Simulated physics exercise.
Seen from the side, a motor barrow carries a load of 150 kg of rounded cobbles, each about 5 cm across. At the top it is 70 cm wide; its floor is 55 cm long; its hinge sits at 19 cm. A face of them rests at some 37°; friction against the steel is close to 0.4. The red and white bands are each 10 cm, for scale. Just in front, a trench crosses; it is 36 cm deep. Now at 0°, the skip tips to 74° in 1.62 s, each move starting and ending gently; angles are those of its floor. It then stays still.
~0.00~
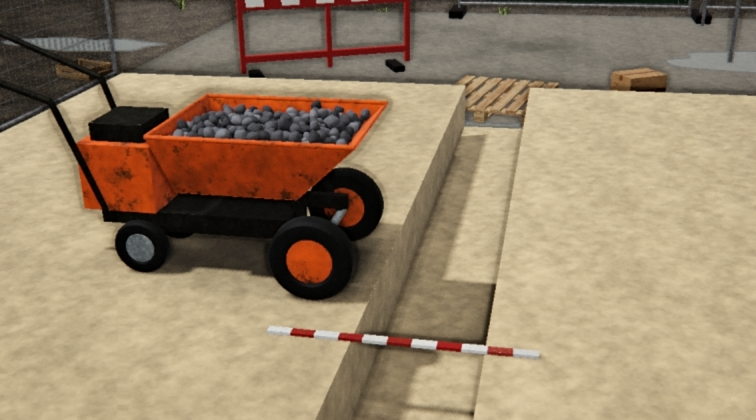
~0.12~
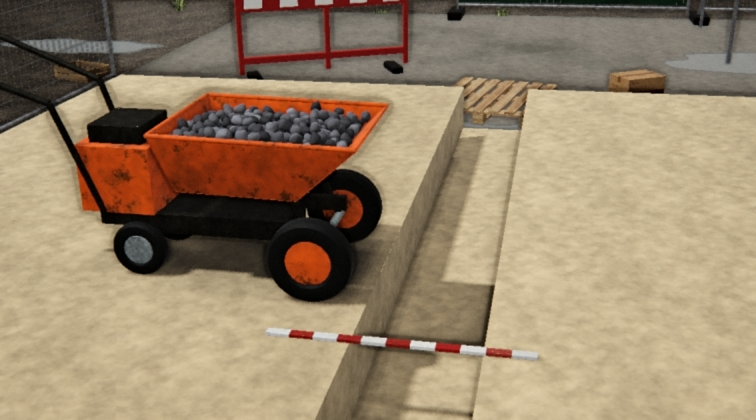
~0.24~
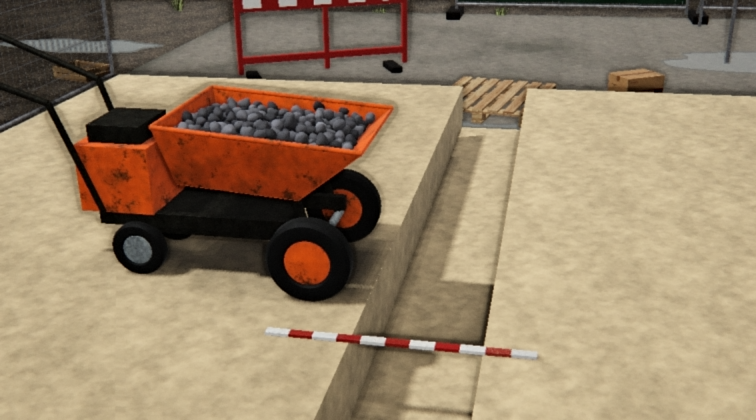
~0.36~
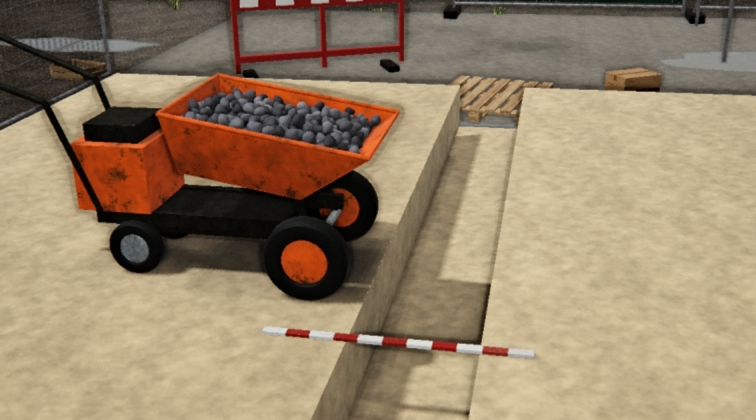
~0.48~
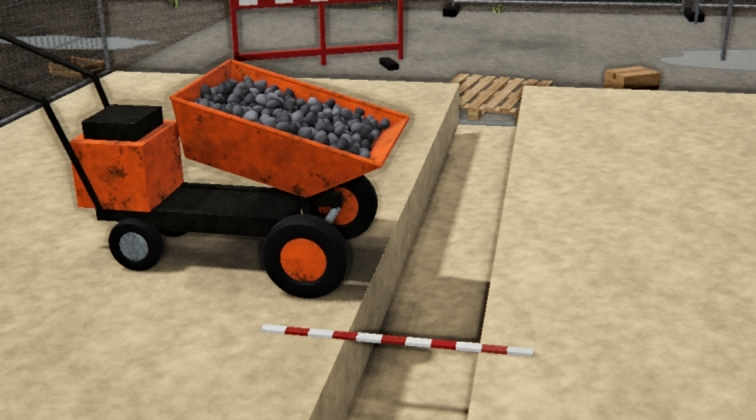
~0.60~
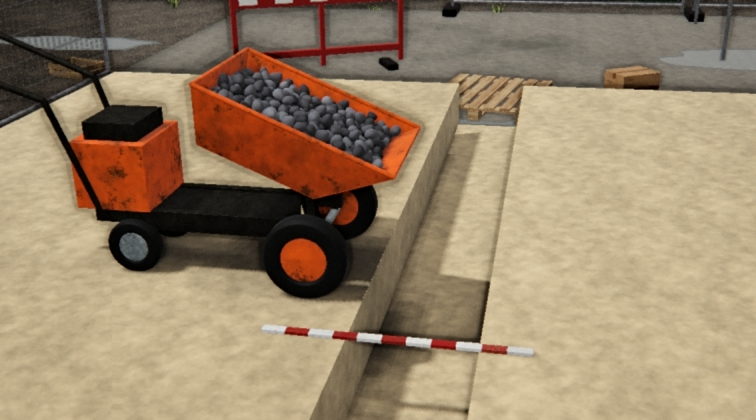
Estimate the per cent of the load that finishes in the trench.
Roughly 64 percent.
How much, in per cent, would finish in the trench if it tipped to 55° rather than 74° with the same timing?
Share in trench: Approx. 65%.
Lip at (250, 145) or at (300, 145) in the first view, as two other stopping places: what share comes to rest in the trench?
Near 100 and near 100 percent.
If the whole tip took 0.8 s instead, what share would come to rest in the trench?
About 55 percent, I'd say.
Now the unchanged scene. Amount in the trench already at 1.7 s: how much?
Around 45 per cent of it, at that instant.
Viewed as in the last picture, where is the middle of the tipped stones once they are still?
(474, 325).
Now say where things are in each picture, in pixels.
The skip is at 0°, its lip at (355, 148); the top of the load is at (301, 117), in the first picture.
The skip is at 1°, its lip at (356, 151); the top of the load is at (263, 120); the stones move at 0.2 m/s on average, in the second picture.
The skip is at 4°, its lip at (362, 154); the top of the load is at (244, 116); the stones move at 0.3 m/s on average, in the third picture.
Lip at (370, 159), floor tilted 9°, highest stones at (227, 103); the stones move at 0.4 m/s on average, in the fourth picture.
Lip at (381, 166), floor tilted 16°, highest stones at (232, 88); the stones move at 0.5 m/s on average, in the fifth picture.
The skip is at 23°, its lip at (394, 178); the top of the load is at (249, 78); the stones move at 0.6 m/s on average, in the sixth picture.
After 1.2 s the floor is at 63°; 96 % in the skip, 4 % in the trench; the foremost stones are at (473, 256).
After 1.7 s the floor is at 74°; 21 % in the skip, 47 % in the trench, 32 % past the trench; the foremost stones are at (617, 288).
After 2.1 s the floor is at 74°; 2 % in the skip, 61 % in the trench, 37 % past the trench; the foremost stones are at (709, 303).
After 4.0 s the floor is at 74°; 0 % in the skip, 64 % in the trench, 36 % past the trench; the foremost stones are past the picture's edge.
